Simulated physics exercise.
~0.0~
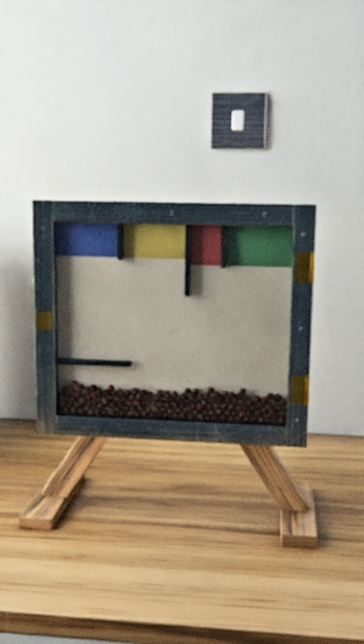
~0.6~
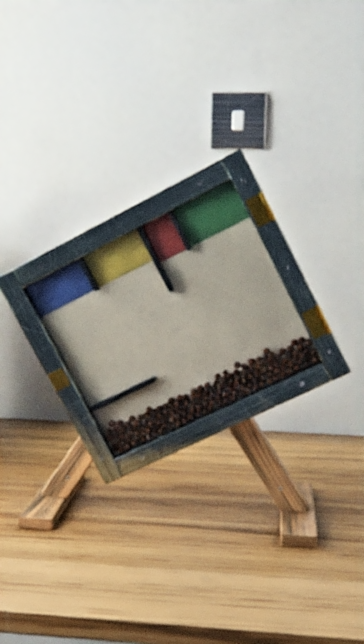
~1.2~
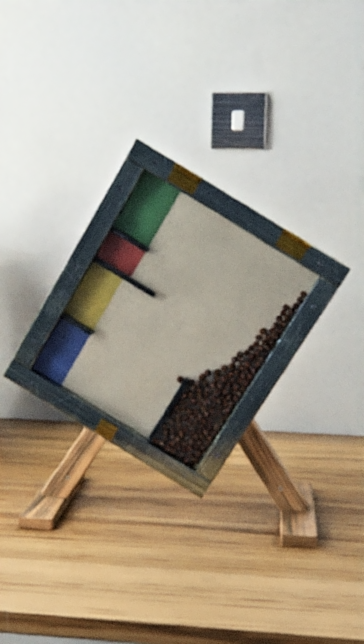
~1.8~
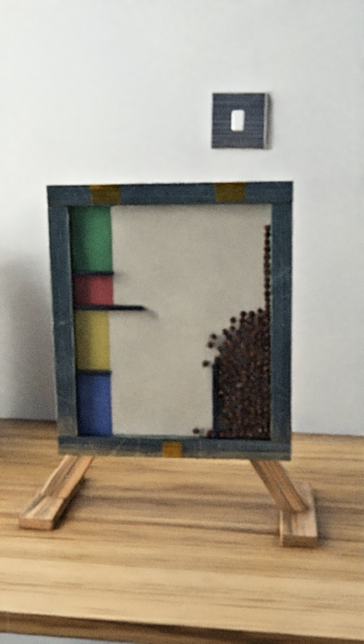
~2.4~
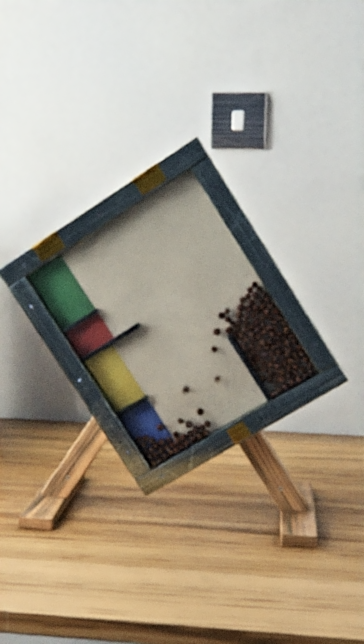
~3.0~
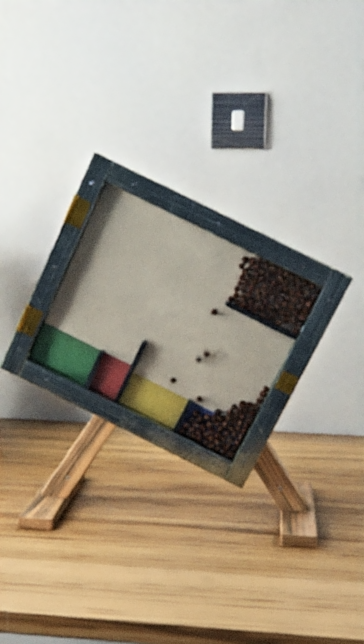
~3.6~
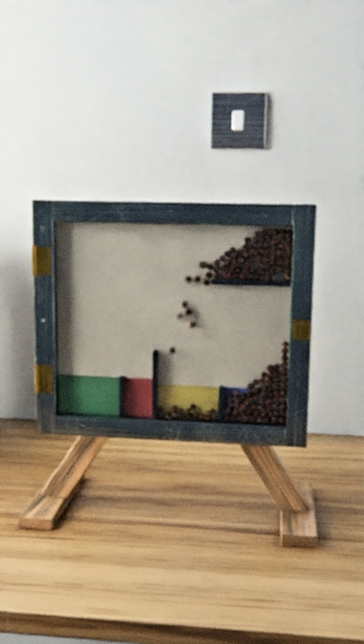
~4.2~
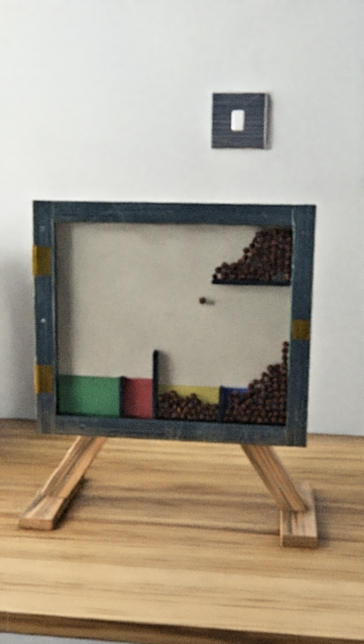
A clear-fronted box with a dark frame, holding a layer of small brown beads, stands on wooden legs on a table before a pale wall with a switch, seen from the front. Blue, yellow, red and green pockets line its top from left to right. The box turns anticlockwise, and the beads slide right and pile up against a side wall and a thin ledge. As it tips further, some spill into the blue pocket, then the yellow. It stops upside down, with beads heaped on the upper-right ledge and in blue and yellow, while red and green stay empty.
